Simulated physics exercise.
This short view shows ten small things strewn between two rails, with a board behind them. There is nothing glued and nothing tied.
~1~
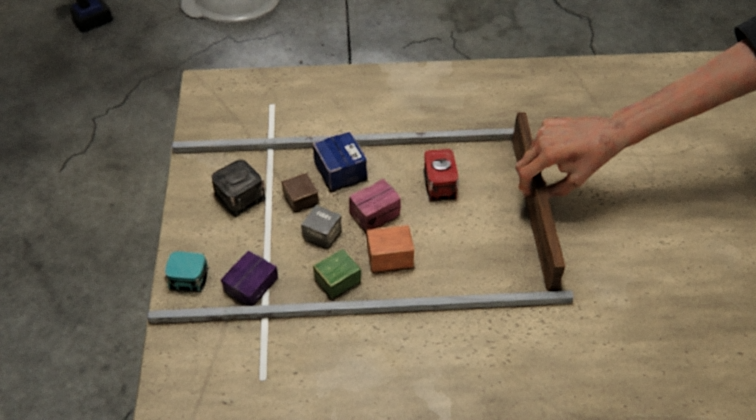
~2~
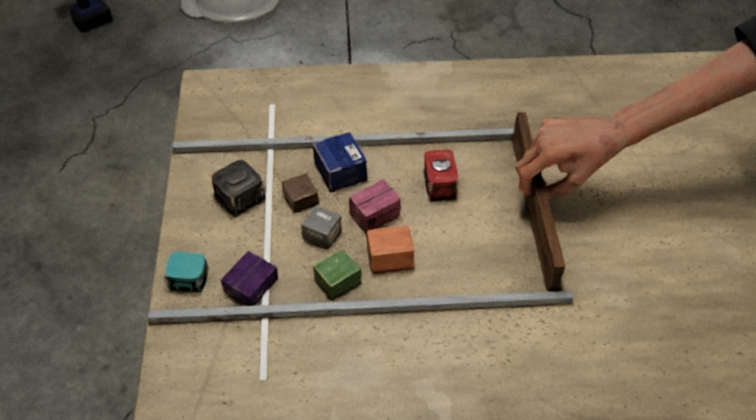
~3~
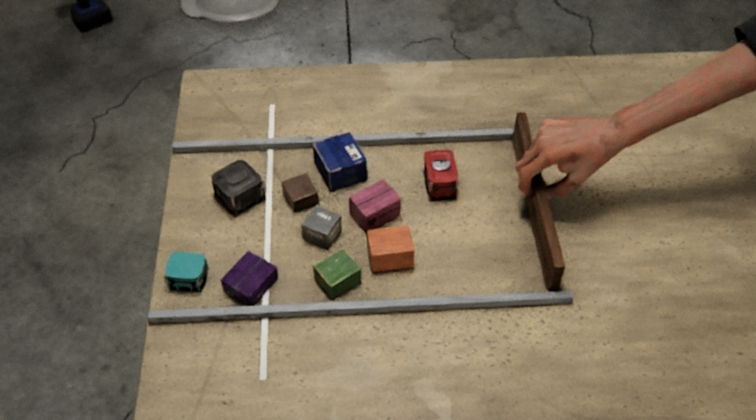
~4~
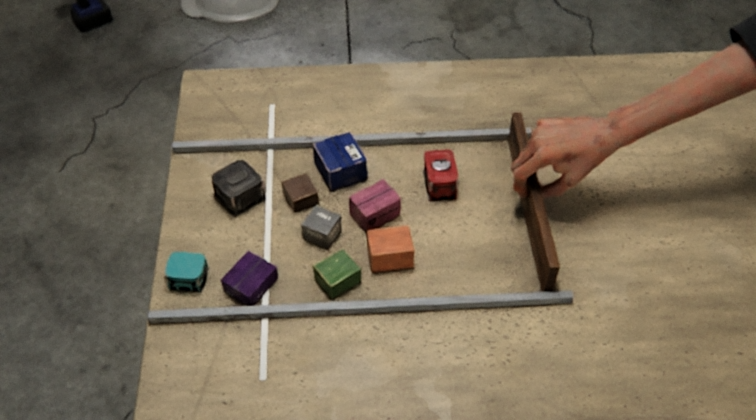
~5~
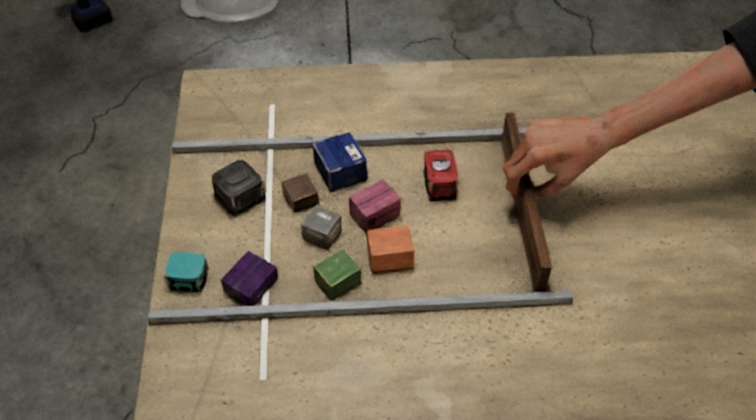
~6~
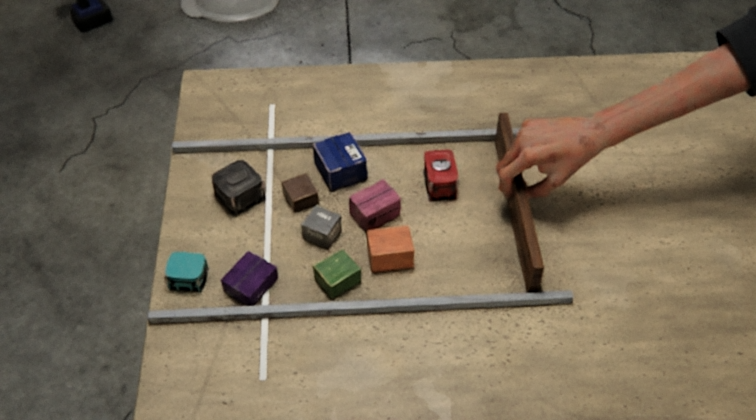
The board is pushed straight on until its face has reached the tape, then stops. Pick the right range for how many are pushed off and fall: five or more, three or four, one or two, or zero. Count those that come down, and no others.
The right range is zero.
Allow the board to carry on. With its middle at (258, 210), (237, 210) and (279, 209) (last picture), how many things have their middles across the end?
It comes out as 0, then 2, then 0.
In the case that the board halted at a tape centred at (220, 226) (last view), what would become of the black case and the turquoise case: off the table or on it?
Black case: Over the edge. Turquoise case: Over the edge.
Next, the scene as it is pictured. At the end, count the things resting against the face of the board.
It ends up touching 4.
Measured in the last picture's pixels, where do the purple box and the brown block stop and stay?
First object about (210, 286); second object about (222, 195).
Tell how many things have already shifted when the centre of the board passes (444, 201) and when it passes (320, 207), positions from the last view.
I make it 1 at the first spot and 8 at the other.
Soon after, none off yet; turquoise case at rest near (187, 272); black case at rest near (238, 187); purple box at rest near (250, 279).
In the end, the number that fall off is zero.
